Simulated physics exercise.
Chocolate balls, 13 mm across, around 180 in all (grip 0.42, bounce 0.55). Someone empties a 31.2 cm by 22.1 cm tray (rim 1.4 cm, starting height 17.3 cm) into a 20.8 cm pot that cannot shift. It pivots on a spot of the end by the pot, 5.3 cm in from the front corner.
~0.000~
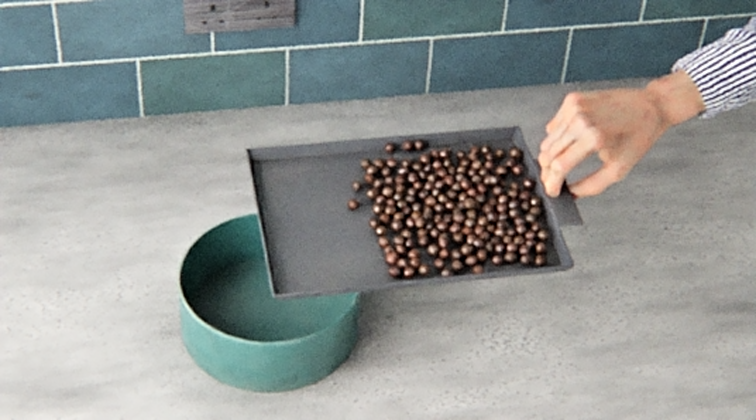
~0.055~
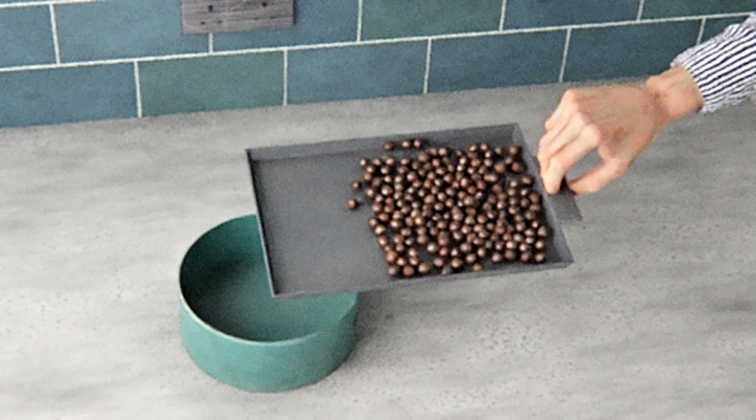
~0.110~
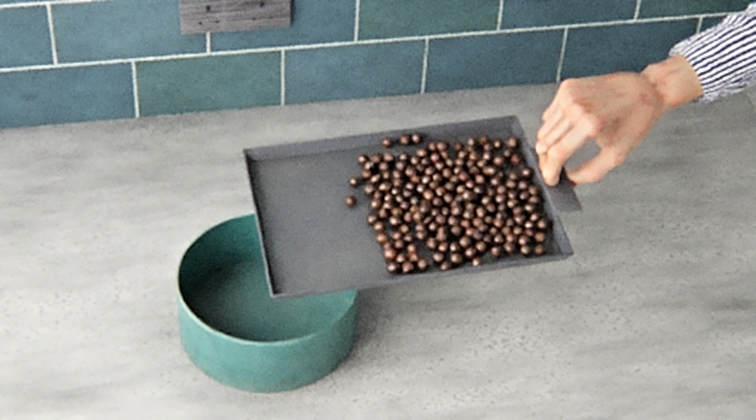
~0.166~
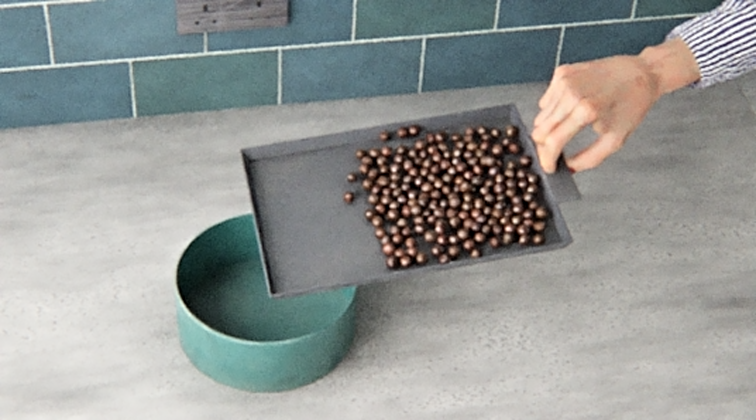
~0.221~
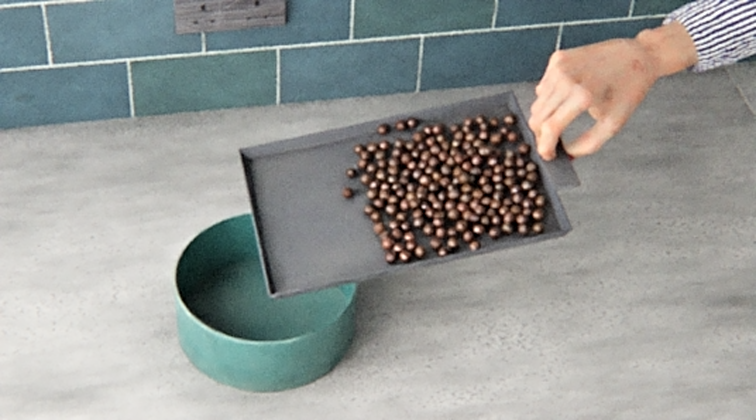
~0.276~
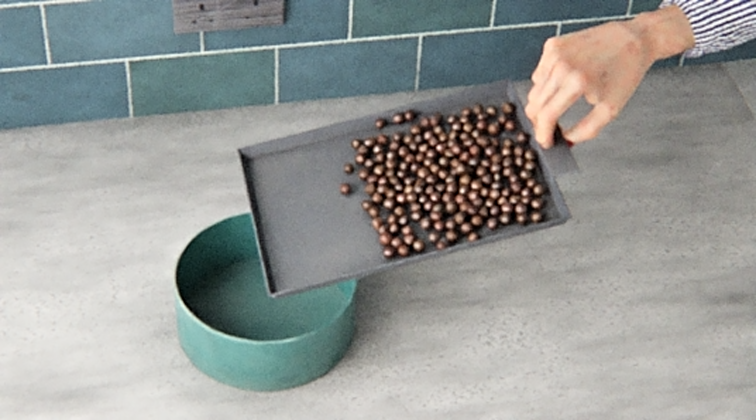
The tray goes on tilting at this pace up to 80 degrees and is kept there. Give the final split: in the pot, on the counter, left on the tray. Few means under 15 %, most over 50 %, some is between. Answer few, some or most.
Pot: Most, counter: Some, tray: Few.
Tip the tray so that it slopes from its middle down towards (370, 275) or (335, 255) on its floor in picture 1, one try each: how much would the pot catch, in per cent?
Some 0 and 15 per cent.
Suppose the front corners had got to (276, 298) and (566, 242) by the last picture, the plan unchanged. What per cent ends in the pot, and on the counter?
Pot 0, counter 100.
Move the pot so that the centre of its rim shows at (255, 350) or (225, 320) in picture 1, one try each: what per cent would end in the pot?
Some 55 and 75 per cent.
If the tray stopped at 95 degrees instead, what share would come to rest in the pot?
It would be near 65 per cent.
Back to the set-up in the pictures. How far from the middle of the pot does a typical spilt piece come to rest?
About 20 cm.
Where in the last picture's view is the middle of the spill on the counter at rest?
Near (178, 403).
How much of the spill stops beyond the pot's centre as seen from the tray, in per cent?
Roughly 100 per cent.
Then, at 0.87 s, tilt 44 degrees; the tray holds 70 %, the pot 5 %.
Then, at 1.26 s, tilt 65 degrees; the tray holds 35 %, the pot 35 %.
Then, at 1.74 s, tilt 80 degrees; the tray holds 0 %, the pot 65 %.
In the end, at 2.4 s, pot 65 %, counter 35 %, tray 0 %.
